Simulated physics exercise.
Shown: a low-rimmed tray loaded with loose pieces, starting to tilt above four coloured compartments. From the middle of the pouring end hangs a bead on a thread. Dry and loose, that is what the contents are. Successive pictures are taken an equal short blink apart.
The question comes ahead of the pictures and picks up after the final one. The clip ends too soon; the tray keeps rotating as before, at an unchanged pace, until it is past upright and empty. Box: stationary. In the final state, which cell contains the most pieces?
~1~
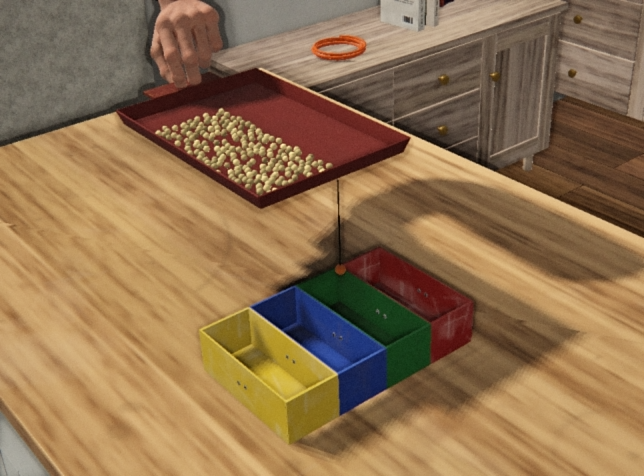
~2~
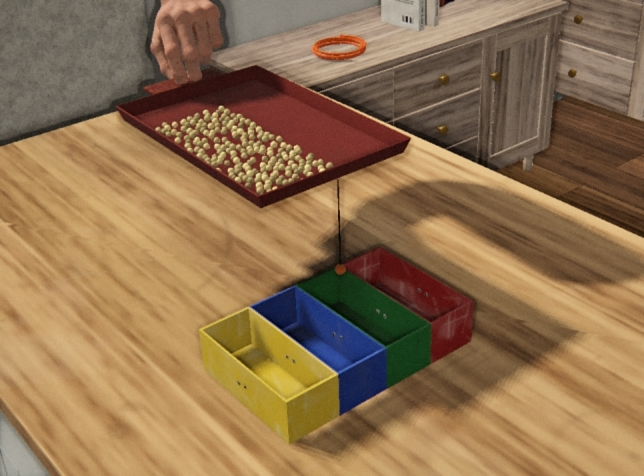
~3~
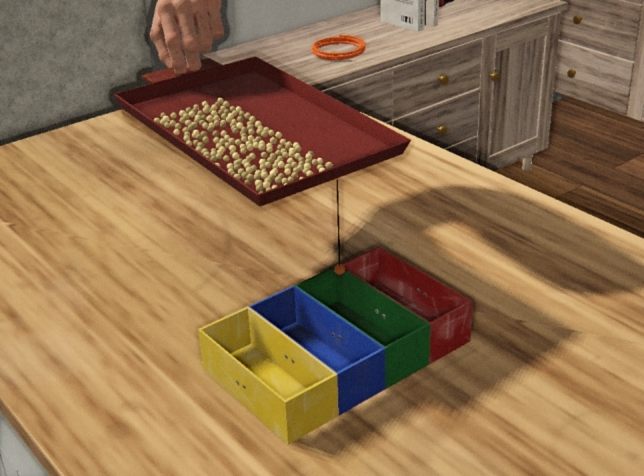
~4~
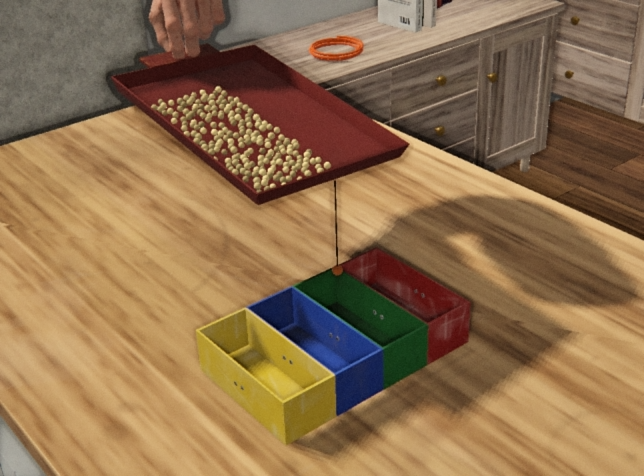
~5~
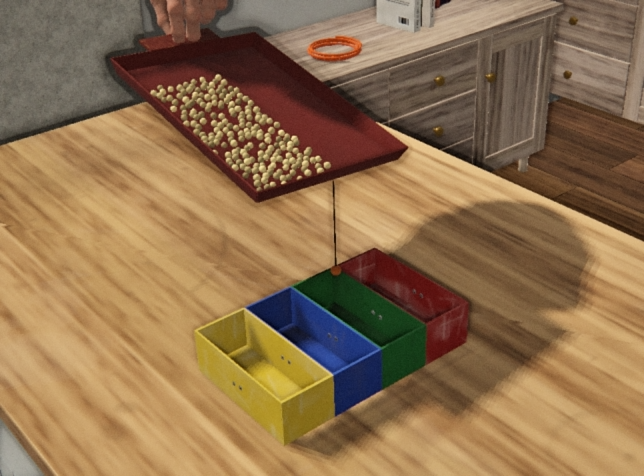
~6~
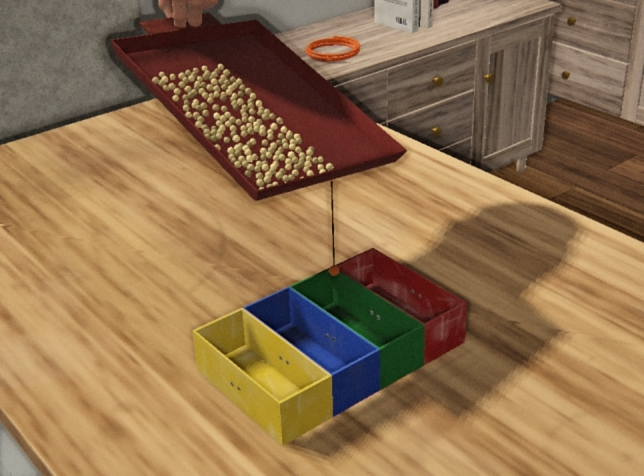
The red one contains the most.
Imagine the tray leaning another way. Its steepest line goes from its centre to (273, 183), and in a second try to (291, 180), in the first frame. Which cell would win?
The blue cell first, the cell in blue second.
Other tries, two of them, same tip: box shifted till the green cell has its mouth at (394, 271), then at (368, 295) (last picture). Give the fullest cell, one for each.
For the first spot I'd say the green one, and for the second spot the cell in red.
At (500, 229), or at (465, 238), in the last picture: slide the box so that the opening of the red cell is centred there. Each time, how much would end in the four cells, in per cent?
100 and 100 in a hundred, in turn.
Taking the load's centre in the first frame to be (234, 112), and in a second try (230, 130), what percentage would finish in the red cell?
From the first start you get 20 in a hundred, from the second 40 in a hundred.
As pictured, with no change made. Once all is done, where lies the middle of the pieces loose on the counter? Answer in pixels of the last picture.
It centres at roughly (447, 287).
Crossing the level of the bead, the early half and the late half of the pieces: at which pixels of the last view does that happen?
The opening half passes (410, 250), the closing half (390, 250).
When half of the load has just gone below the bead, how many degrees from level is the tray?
Reading: Some 95°.
Just after the last frame, tray tipped steeply; the larger part on the tray; just a few in the red cell; just a few in the green cell; roughly a quarter falling or outside the box.
A moment on, tray tipped past a quarter turn; just a few on the tray; roughly a third in the red cell; about a tenth in the green cell; roughly half falling or outside the box.
Further on, tray tipped past a quarter turn; roughly a third in the red cell; about a tenth in the green cell; roughly half falling or outside the box.
When it is over, tray tipped past a quarter turn; roughly a third in the red cell; about a tenth in the green cell; not one in the yellow cell; not one in the blue cell; roughly half outside the box.
